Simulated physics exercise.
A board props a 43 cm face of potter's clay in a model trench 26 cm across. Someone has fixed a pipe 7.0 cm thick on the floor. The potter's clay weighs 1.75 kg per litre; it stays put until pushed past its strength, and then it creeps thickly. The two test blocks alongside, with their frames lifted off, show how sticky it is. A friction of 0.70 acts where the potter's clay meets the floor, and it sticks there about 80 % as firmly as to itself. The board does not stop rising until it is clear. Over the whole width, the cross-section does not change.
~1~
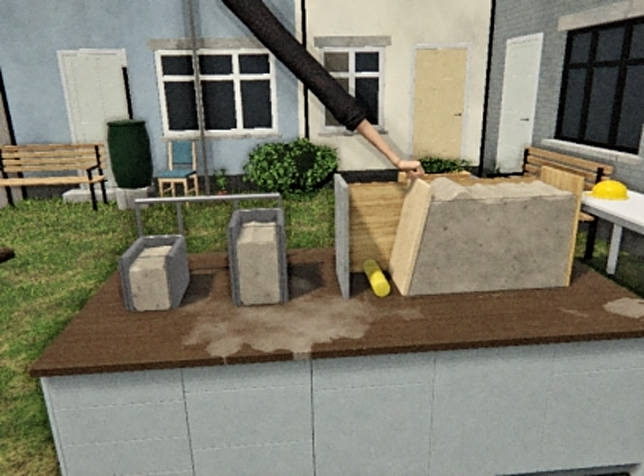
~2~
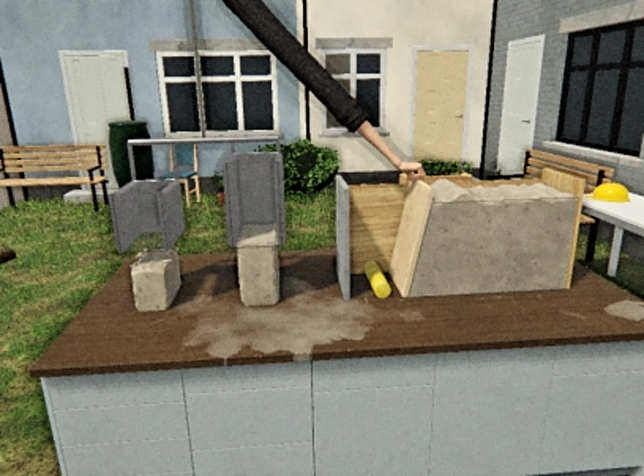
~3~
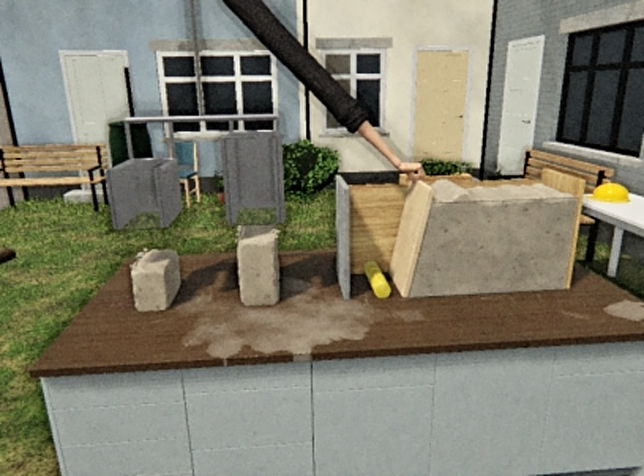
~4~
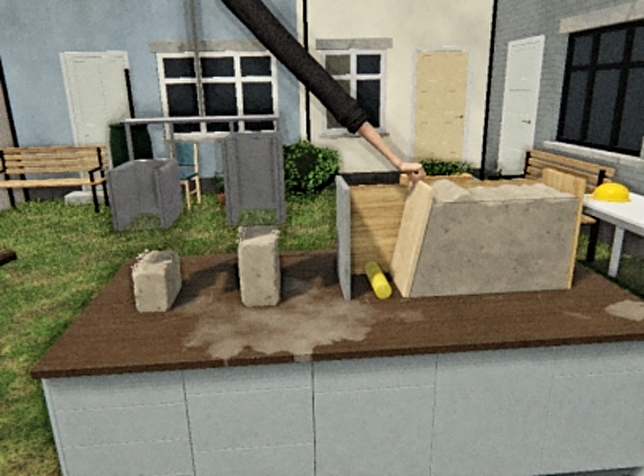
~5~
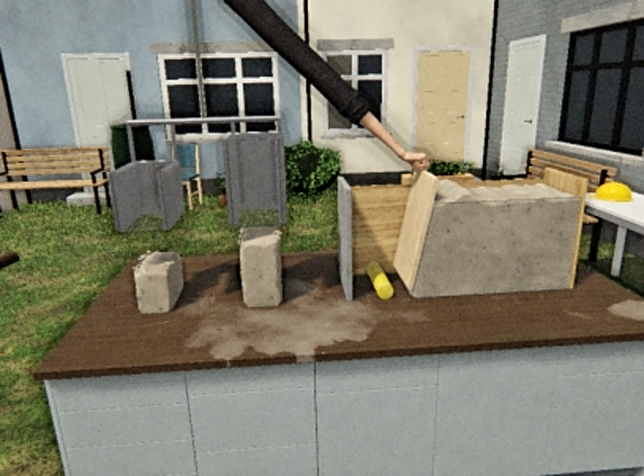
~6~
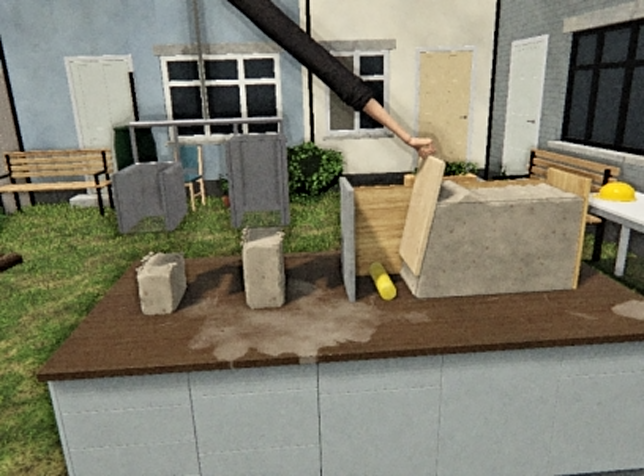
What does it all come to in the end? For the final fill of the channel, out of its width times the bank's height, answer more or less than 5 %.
The answer is less.
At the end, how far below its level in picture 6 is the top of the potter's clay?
The gap comes to about 0.0 centimetres.
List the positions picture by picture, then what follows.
The first picture shows top of the board at (431, 201), not yet moved; top of the potter's clay at (471, 192); blocks stand 20 cm, 30 cm (left to right).
The second picture shows top of the board at (431, 202), not yet moved; top of the potter's clay at (472, 194); blocks stand 20 cm, 30 cm (left to right).
The third picture shows top of the board at (431, 202), not yet moved; top of the potter's clay at (472, 194); blocks stand 20 cm, 30 cm (left to right).
The fourth picture shows top of the board at (432, 203), not yet moved; top of the potter's clay at (472, 194); blocks stand 20 cm, 30 cm (left to right).
The fifth picture shows top of the board at (436, 192), moved 4.8 cm; top of the potter's clay at (474, 194); blocks stand 20 cm, 30 cm (left to right).
The sixth picture shows top of the board at (443, 176), moved 12 cm; top of the potter's clay at (477, 195); blocks stand 20 cm, 30 cm (left to right).
Then, 0.35 s after the last picture, the face still stands, with nothing on top of the pipe; the channel is 0 % full.
Then, 0.76 s after the last picture, the face still stands, with nothing on top of the pipe; the channel is 0 % full.
Then, 1.18 s after the last picture, the face still stands, with nothing on top of the pipe; the channel is 0 % full.
Then, 1.59 s after the last picture, the face still stands, with nothing on top of the pipe; the channel is 0 % full.
Then, 1.64 s after the last picture, at the end, the face still stands, with nothing on top of the pipe; the channel is 0 % full.
